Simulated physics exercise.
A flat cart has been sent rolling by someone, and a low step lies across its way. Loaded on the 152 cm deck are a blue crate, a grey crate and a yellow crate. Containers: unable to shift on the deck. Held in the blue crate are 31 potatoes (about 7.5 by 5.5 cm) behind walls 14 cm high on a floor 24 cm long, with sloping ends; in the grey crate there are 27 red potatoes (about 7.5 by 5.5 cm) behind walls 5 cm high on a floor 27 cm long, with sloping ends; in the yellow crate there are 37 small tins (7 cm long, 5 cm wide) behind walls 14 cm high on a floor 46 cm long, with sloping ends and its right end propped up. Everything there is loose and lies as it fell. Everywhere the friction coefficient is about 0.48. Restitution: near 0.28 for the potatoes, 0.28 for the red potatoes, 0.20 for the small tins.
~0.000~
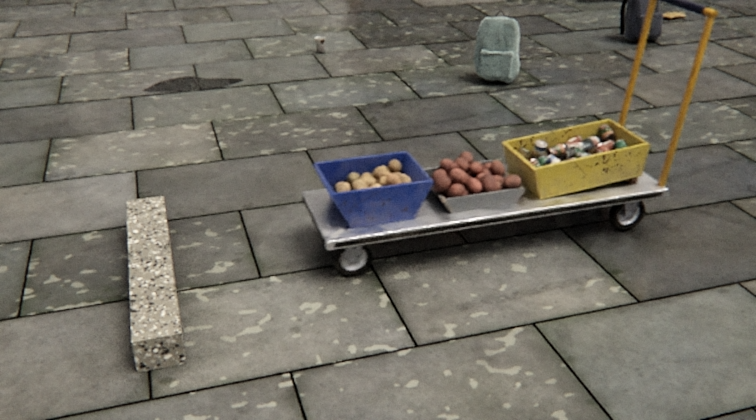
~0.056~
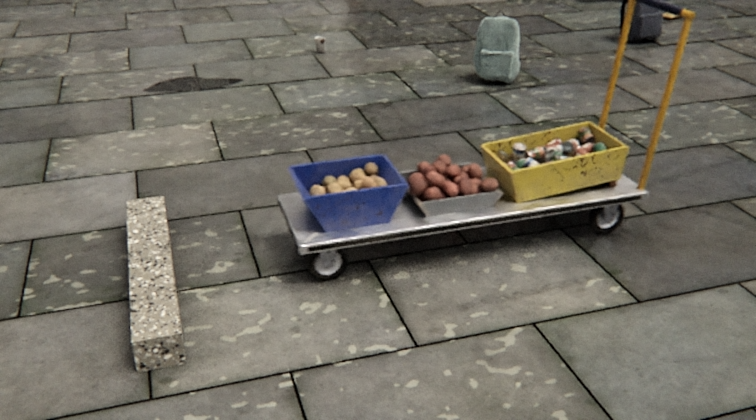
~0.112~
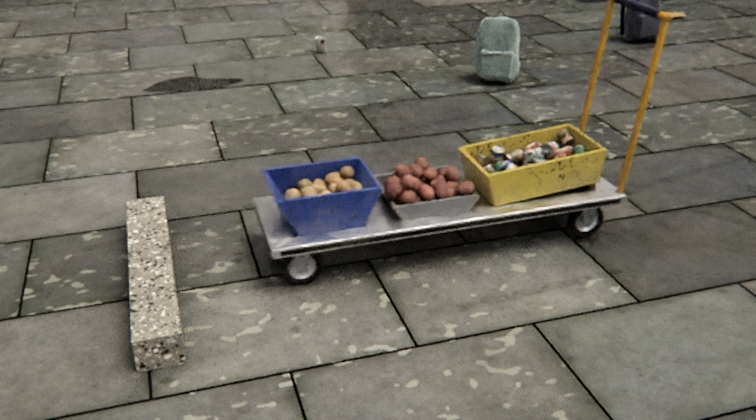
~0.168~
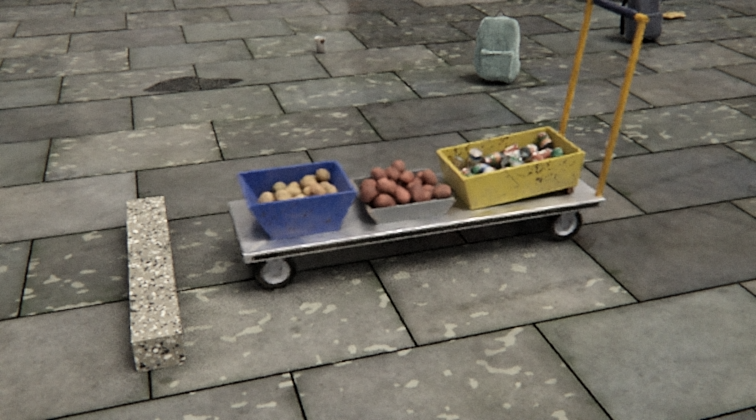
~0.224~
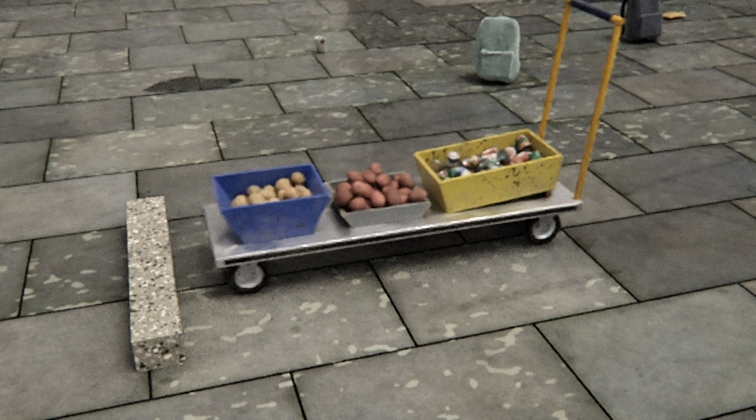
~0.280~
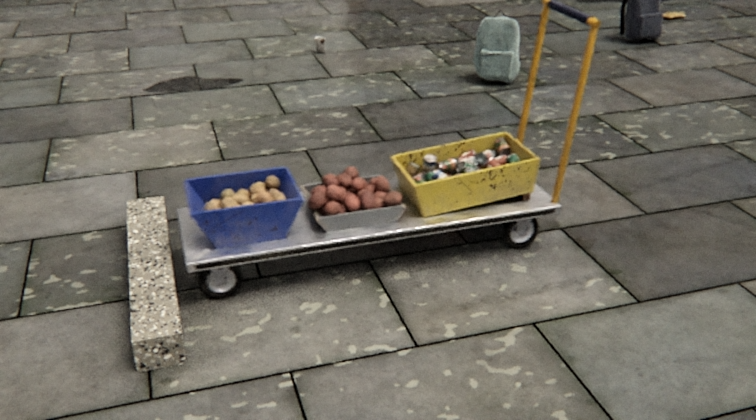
A flat cart carrying a blue crate of potatoes, a grey crate of red potatoes and a yellow crate of small tins rolled steadily left across the paving, drawing close to a low speckled step.
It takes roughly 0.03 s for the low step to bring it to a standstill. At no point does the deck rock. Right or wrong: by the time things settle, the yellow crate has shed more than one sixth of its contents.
Wrong.
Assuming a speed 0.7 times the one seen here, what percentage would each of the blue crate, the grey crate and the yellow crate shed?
Blue crate 0, grey crate 30, yellow crate 0 per cent.
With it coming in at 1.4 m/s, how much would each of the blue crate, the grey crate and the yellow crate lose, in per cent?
In that case the blue crate sheds 0 per cent of its load, the grey crate 30 per cent, and the yellow crate 0 per cent.
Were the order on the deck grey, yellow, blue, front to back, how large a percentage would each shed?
With that order the blue crate sheds 0 per cent of its load, the grey crate 40 per cent, and the yellow crate 0 per cent.
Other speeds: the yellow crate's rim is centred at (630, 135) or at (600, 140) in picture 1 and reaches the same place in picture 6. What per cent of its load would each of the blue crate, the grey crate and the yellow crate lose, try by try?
For the blue crate it's 10 % and then 10 %, for the grey crate 50 % and then 40 %, and for the yellow crate 10 % and then 10 %.
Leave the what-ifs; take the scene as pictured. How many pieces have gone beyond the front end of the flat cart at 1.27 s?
Count: Approx. 0.
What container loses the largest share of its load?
The grey crate.
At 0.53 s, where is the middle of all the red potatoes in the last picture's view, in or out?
(309, 200).
After 0.31 s, contact.
After 0.41 s, blue crate 31 in, 0 out, grey crate 25 in, 2 out and yellow crate 37 in, 0 out.
After 0.53 s, blue crate 31 in, 0 out, grey crate 19 in, 8 out and yellow crate 37 in, 0 out.
After 0.76 s, blue crate 31 in, 0 out, grey crate 18 in, 9 out and yellow crate 37 in, 0 out.
When it is over (at 1.27 s), blue crate 31 in, 0 out, grey crate 18 in, 9 out and yellow crate 37 in, 0 out. Asked share, 0 of 37, 0 per cent.
